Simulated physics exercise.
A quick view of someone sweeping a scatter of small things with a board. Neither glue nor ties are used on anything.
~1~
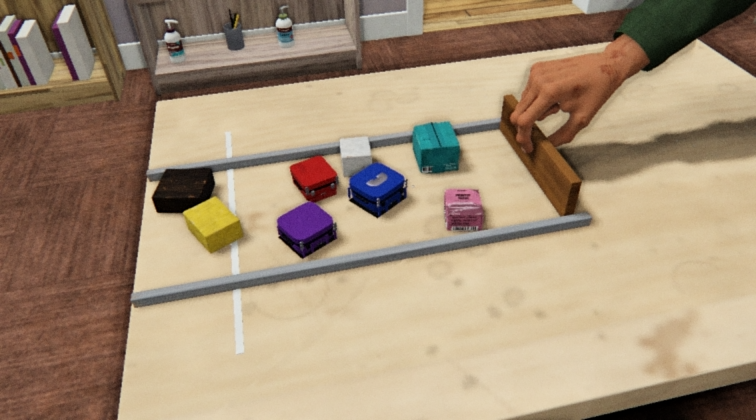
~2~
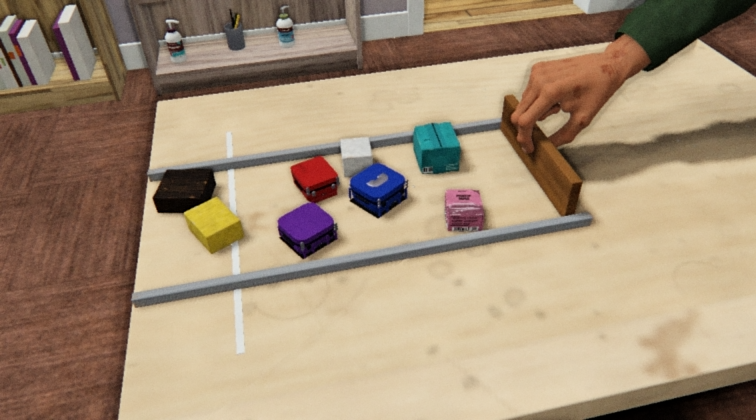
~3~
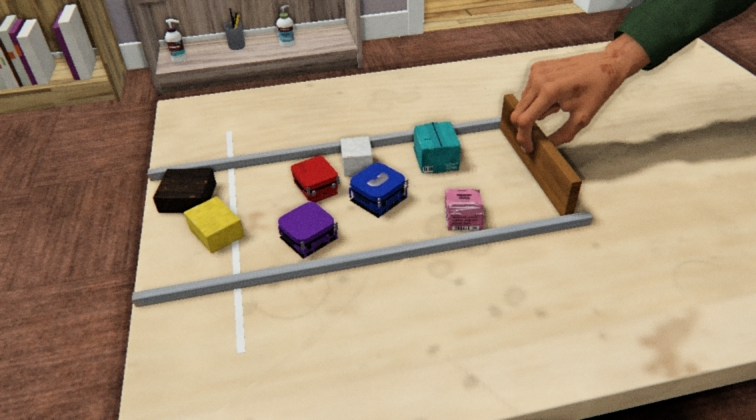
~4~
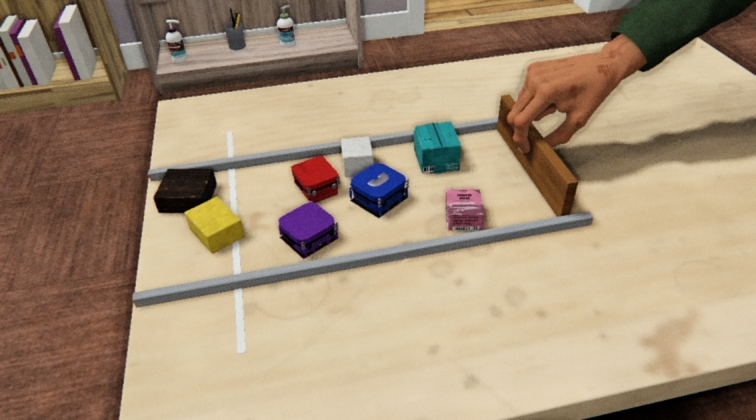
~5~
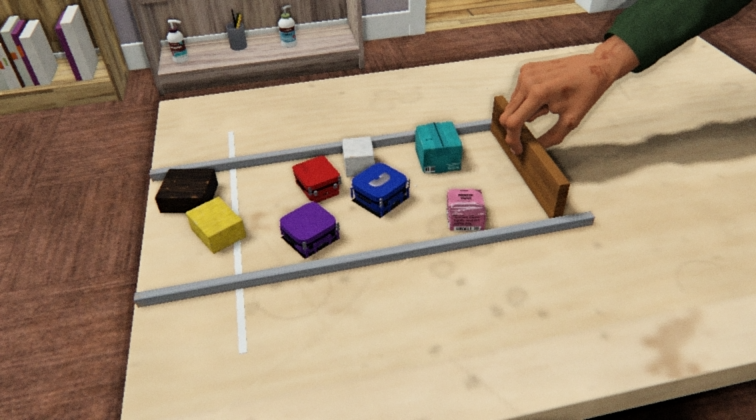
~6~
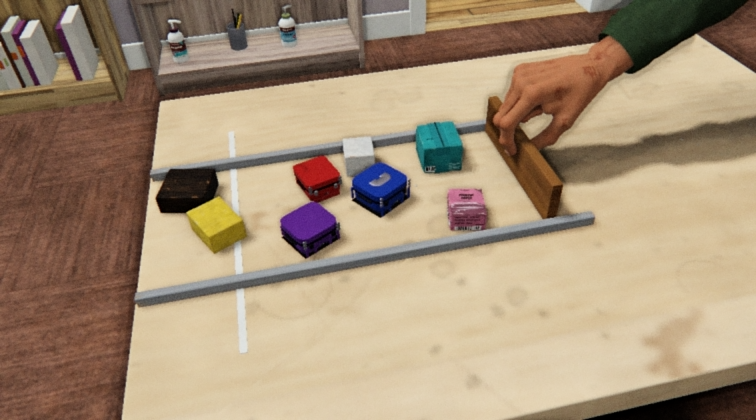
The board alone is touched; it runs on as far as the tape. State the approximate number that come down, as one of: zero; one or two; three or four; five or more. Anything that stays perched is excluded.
One to two lost.
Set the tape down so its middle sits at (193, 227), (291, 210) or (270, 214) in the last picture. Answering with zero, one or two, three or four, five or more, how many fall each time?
Going through the tapes in order, the count is at least five, then none, then zero.
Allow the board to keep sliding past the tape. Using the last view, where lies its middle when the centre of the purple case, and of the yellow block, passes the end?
About (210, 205), and about (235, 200) for the other.
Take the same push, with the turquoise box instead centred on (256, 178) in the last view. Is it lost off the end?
Result: Turquoise box saved.
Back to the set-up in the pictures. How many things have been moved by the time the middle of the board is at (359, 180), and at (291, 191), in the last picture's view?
At the first place 6, at the second 8.
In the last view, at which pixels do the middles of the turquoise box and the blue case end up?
One is at about (212, 182), the other at about (213, 229).
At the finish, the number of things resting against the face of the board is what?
The number is 3.
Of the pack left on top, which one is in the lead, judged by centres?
The yellow block finishes closest.
Soon after, none off yet; black block at rest near (188, 190); yellow block at rest near (217, 224); purple case at rest near (310, 229).
After that, none off yet; black block at rest near (188, 190); yellow block at rest near (217, 224); purple case displaced a little near (296, 234).
And then, none off yet; black block displaced a little near (171, 191); yellow block displaced about its own width near (186, 232); purple case displaced well along near (213, 255).
In the end, the number that fall off is one or two; gone, black block.
